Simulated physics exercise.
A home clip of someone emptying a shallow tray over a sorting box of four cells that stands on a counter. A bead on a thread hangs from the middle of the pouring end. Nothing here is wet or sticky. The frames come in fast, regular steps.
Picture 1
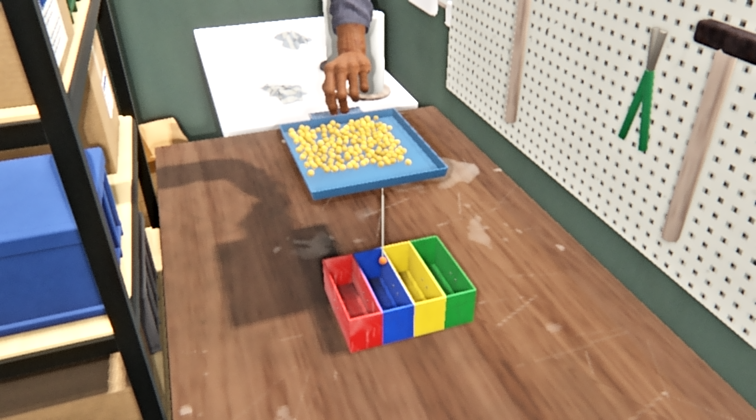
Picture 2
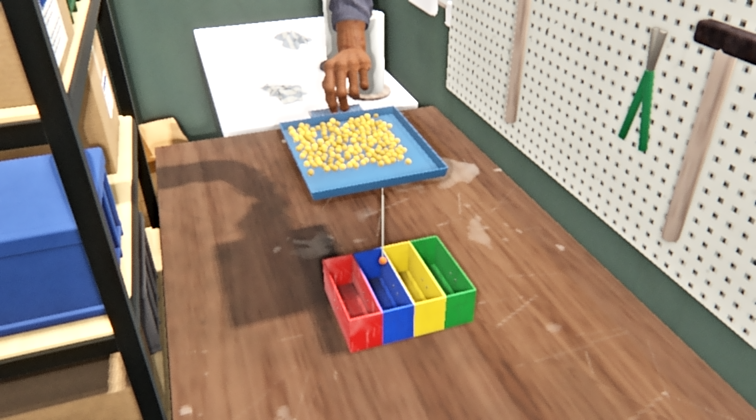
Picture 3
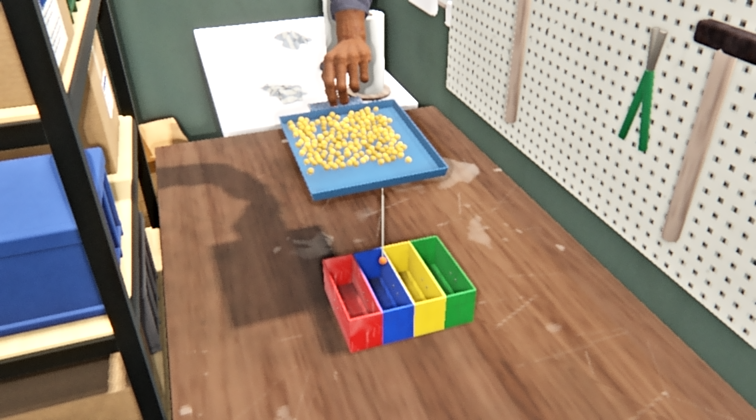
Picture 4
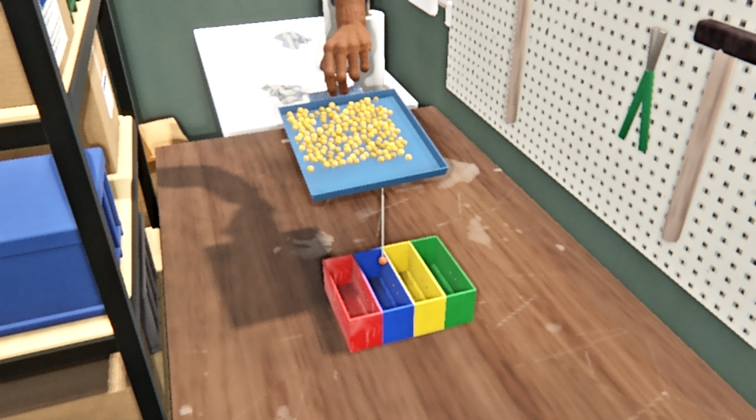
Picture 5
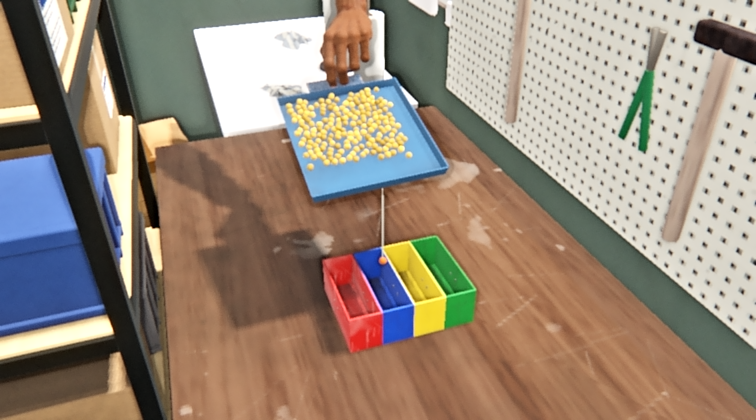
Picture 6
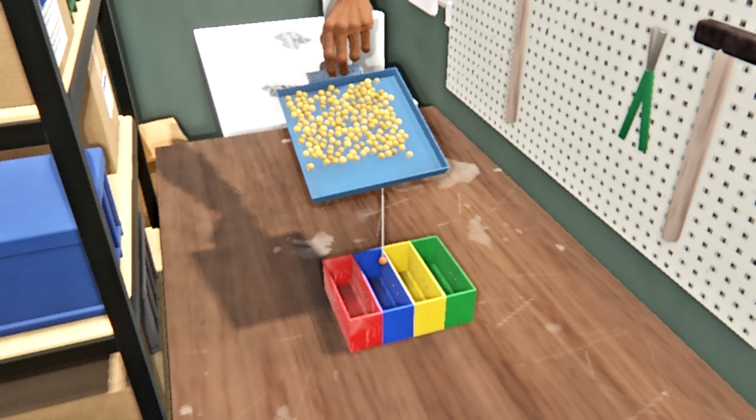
A blue tray scattered with small yellow balls is tilted by a hand at its far edge, above a wooden counter seen from a raised, steady viewpoint. Below its near edge, an orange bead hangs on a thread over a box with red, blue, yellow and green cells, between shelving and a pegboard. The far edge rises steadily, the near edge dips slightly leftward, and the balls stay bunched.
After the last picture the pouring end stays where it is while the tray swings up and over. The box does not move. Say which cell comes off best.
Fullest: The red cell.
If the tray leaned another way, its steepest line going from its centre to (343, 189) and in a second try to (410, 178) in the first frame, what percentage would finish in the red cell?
In turn 40 and 0 in a hundred.
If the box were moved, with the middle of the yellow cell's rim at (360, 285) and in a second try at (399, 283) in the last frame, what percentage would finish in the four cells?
About 90 and 90 per cent.
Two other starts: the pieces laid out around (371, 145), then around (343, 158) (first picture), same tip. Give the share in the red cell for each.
Near 30 % and 30 %.
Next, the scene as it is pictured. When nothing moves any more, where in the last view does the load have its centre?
Close to (365, 327).
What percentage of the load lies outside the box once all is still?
Roughly 30 in a hundred.
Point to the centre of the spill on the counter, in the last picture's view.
Around (329, 347).
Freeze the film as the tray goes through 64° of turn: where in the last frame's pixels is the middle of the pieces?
At about (354, 179).
Soon, tray tipped steeply; most on the tray; a small part falling or outside the box.
A while on, tray tipped past a quarter turn; most on the tray; a small part in the red cell; a small part in the blue cell; a stray few in the yellow cell; a small part falling or outside the box.
Towards the end, tray tipped past a quarter turn; about a third in the red cell; about a quarter in the blue cell; a small part in the yellow cell; a stray few in the green cell; about a third falling or outside the box.
Finally, tray tipped past a quarter turn; about a third in the red cell; about a quarter in the blue cell; a small part in the yellow cell; a stray few in the green cell; about a third outside the box.
